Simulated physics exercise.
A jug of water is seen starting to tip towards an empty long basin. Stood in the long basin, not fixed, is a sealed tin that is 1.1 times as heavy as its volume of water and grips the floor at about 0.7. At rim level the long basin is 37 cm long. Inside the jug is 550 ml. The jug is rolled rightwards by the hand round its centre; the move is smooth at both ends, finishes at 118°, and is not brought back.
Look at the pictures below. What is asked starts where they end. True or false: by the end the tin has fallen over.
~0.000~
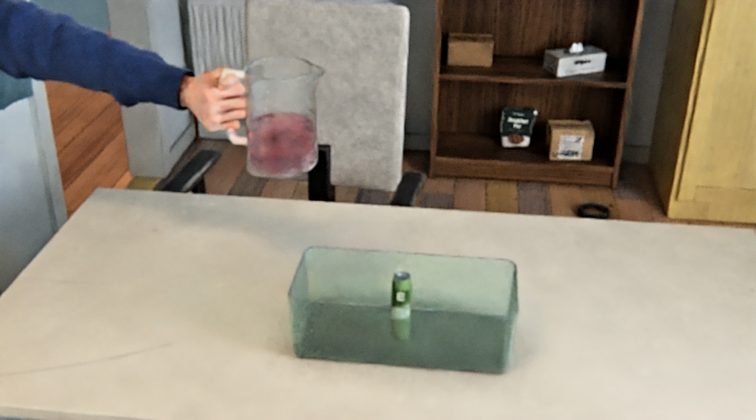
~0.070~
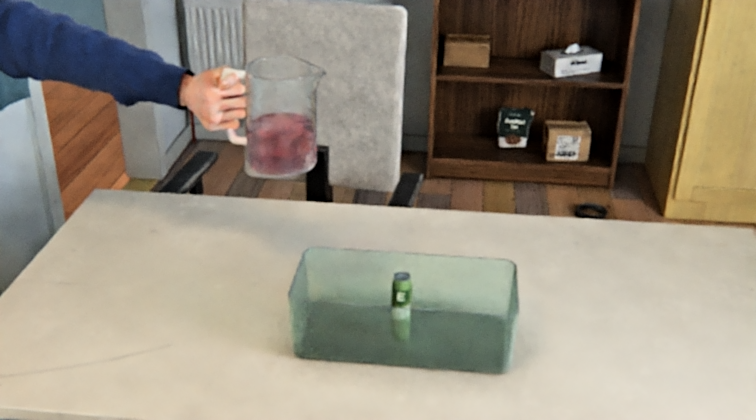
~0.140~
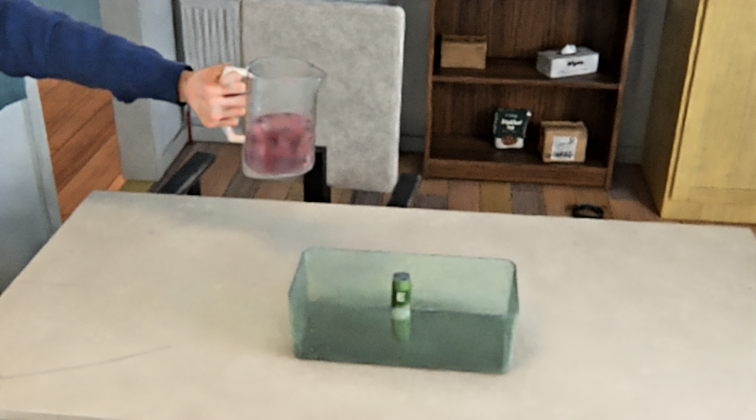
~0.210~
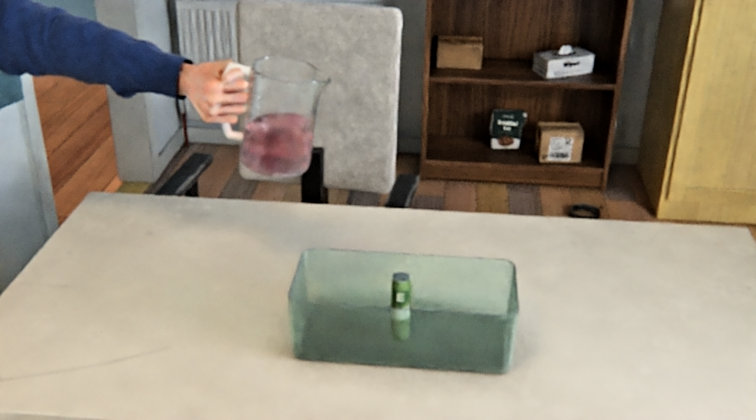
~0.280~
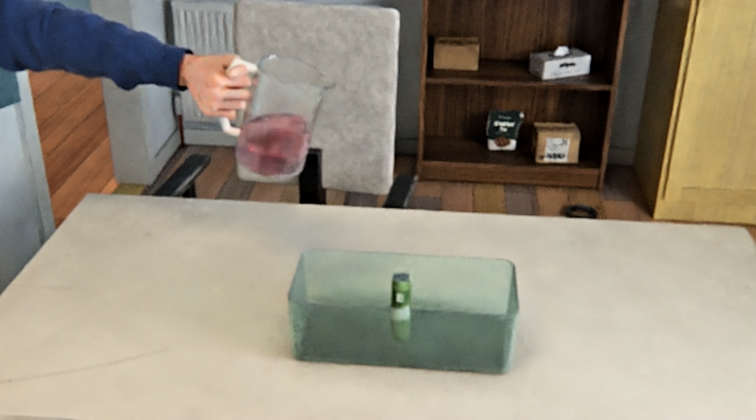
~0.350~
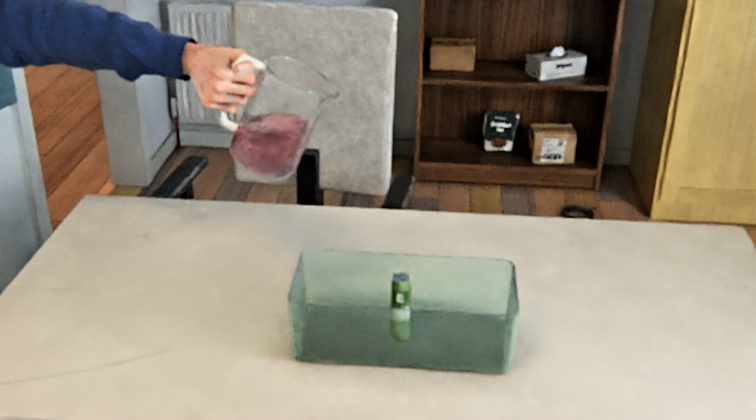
True.
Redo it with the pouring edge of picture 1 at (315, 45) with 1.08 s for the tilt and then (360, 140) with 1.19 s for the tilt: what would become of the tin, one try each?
In the first try it comes down; in the second it comes down.
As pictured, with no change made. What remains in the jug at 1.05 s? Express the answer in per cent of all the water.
Near 30 in a hundred.
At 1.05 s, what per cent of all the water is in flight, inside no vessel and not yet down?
Near 42 percent.
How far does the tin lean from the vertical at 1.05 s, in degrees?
Looks like some 0 degrees from vertical upright.
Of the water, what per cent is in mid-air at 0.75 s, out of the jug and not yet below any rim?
Near 4 in a hundred.
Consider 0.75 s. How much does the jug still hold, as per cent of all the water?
Near 96 in a hundred.
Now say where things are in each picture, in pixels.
It leans 0°; its right rim is at (324, 71); the water meets the walls at (251, 120) and (315, 123); the long basin's rim runs from (297, 273) to (517, 288); the tin's top is at (402, 279), in the first picture.
It leans 1°; its right rim is at (325, 72); the water meets the walls at (250, 121) and (315, 123), in the second picture.
It leans 4°; its right rim is at (328, 75); the water meets the walls at (250, 122) and (313, 124), in the third picture.
It leans 9°; its right rim is at (331, 80); the water meets the walls at (247, 122) and (313, 124), in the fourth picture.
It leans 15°; its right rim is at (335, 86); the water meets the walls at (245, 122) and (312, 125), in the fifth picture.
It leans 23°; its right rim is at (339, 94); the water meets the walls at (241, 124) and (311, 126), in the sixth picture.
By 0.75 s the tilt is 83° and 96 per cent is still to pour; the tin stands where it began.
By 1.05 s the tilt is 114° and 31 per cent is still to pour; the tin stands 1 cm from where it began.
By 1.36 s the tilt is 118° and 1 per cent is still to pour; the tin lies on its side.
By 1.69 s the tilt is 118° and 0 per cent is still to pour; the tin lies on its side.
At rest the tin lies on its side.
